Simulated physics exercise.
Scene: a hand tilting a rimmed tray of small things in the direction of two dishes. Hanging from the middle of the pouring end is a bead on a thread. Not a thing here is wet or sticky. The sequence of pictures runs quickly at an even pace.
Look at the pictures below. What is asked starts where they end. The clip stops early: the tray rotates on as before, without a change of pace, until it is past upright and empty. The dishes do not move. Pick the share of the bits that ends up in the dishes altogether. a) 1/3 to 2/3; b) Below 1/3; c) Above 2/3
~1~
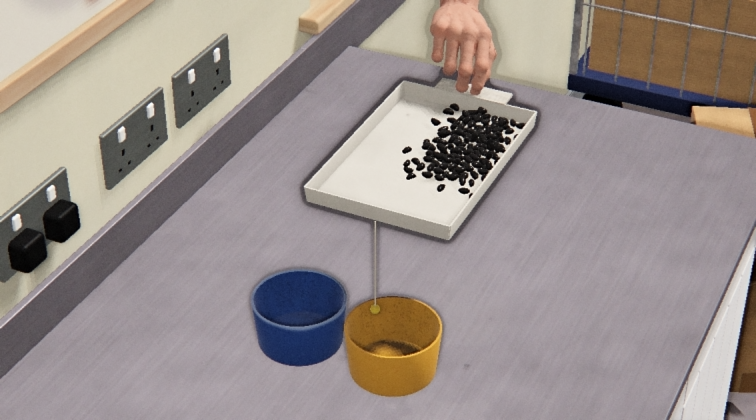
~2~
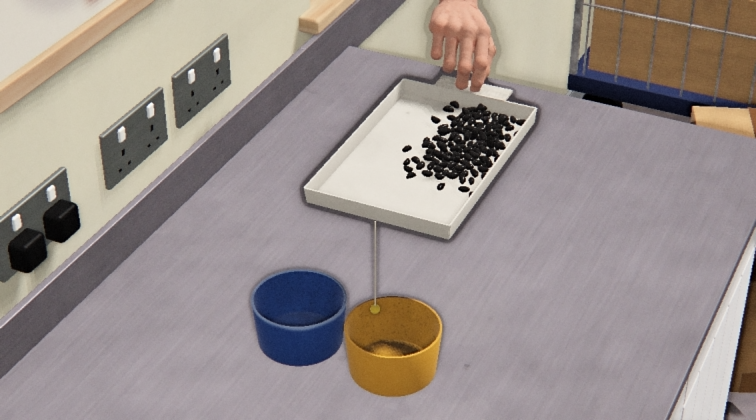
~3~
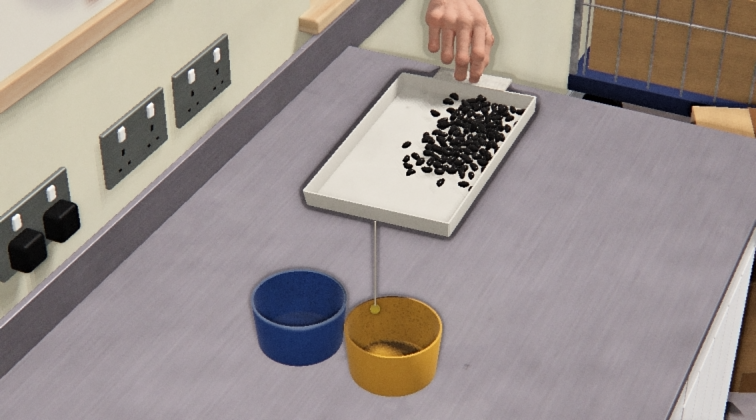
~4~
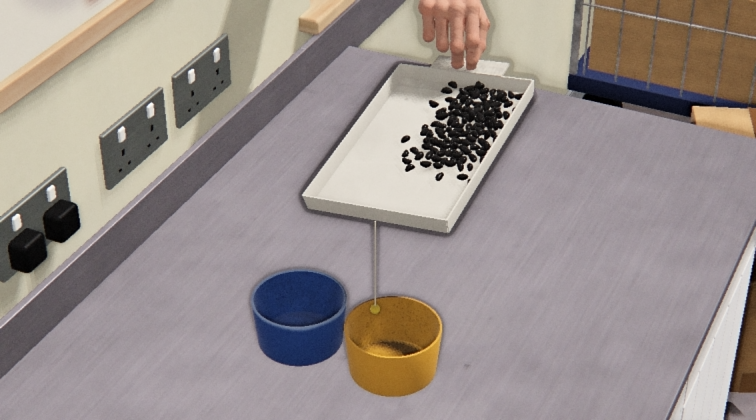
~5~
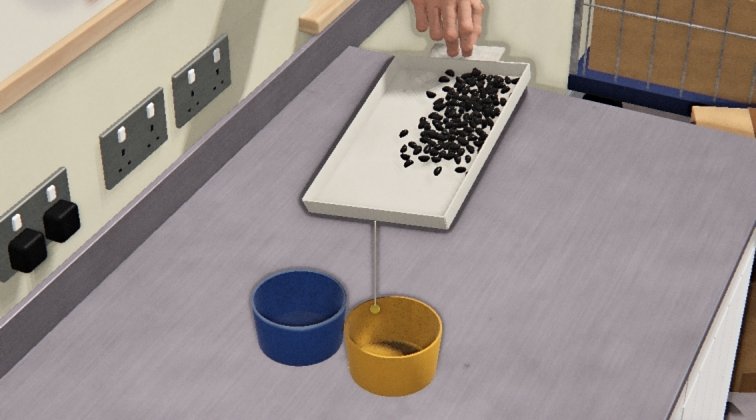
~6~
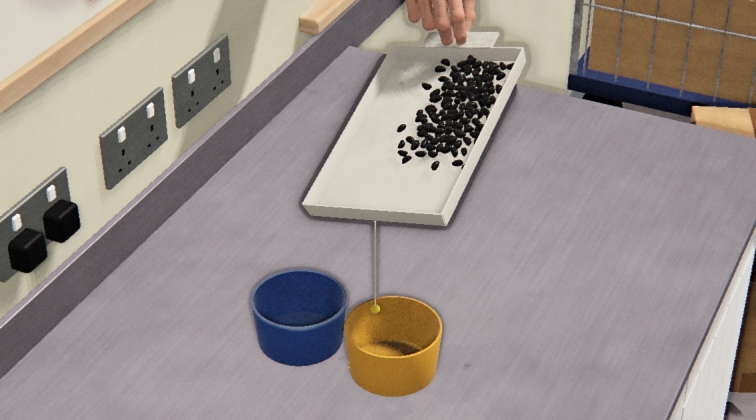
Option c: Above 2/3.
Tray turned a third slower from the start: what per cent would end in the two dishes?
I'd expect near 90 per cent.
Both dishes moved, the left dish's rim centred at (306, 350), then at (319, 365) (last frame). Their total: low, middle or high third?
Less than a third; below one third.
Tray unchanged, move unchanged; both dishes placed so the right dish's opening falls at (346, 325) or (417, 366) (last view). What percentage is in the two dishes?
60 and 30 in a hundred.
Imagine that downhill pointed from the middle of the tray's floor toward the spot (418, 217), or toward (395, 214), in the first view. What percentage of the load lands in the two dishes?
Shares: About 20 in a hundred, then about 20 in a hundred.
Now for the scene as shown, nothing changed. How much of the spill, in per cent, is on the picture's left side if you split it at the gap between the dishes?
Left portion: Around 80 %.
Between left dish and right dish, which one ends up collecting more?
Result - fuller dish: Left-side dish.
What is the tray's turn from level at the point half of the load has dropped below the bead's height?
The angle is roughly 100° at that point.
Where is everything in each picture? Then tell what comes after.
The first frame shows corners of the pouring end at (307, 186) and (449, 225), level; middle of the load at (470, 147), black beans; left dish at (277, 342); right dish at (372, 372); bead on its thread at (375, 309).
The second frame shows corners of the pouring end at (307, 187) and (449, 224), level; middle of the load at (470, 145).
The third frame shows corners of the pouring end at (306, 190) and (448, 222), tipped barely, lowest at the left corner; middle of the load at (470, 138).
The fourth frame shows corners of the pouring end at (305, 194) and (446, 219), tipped a little, lowest at the left corner; middle of the load at (468, 127).
The fifth frame shows corners of the pouring end at (305, 199) and (443, 216), tipped clearly, lowest at the left corner; middle of the load at (466, 117).
The sixth frame shows corners of the pouring end at (305, 203) and (440, 213), tipped clearly, lowest at the left corner; middle of the load at (462, 107); left dish at (277, 342); right dish at (372, 372).
Soon after the last picture, tray tipped steeply; most on the tray; a stray few in the left dish; a small part in the air.
A little later, tray tipped past a quarter turn; about a third on the tray; about half in the left dish; a small part outside both; a stray few in the air.
Later still, tray tipped past a quarter turn; a stray few in the right dish; most in the left dish; a small part outside both.
At rest, tray tipped past a quarter turn; a stray few in the right dish; most in the left dish; a small part outside both.
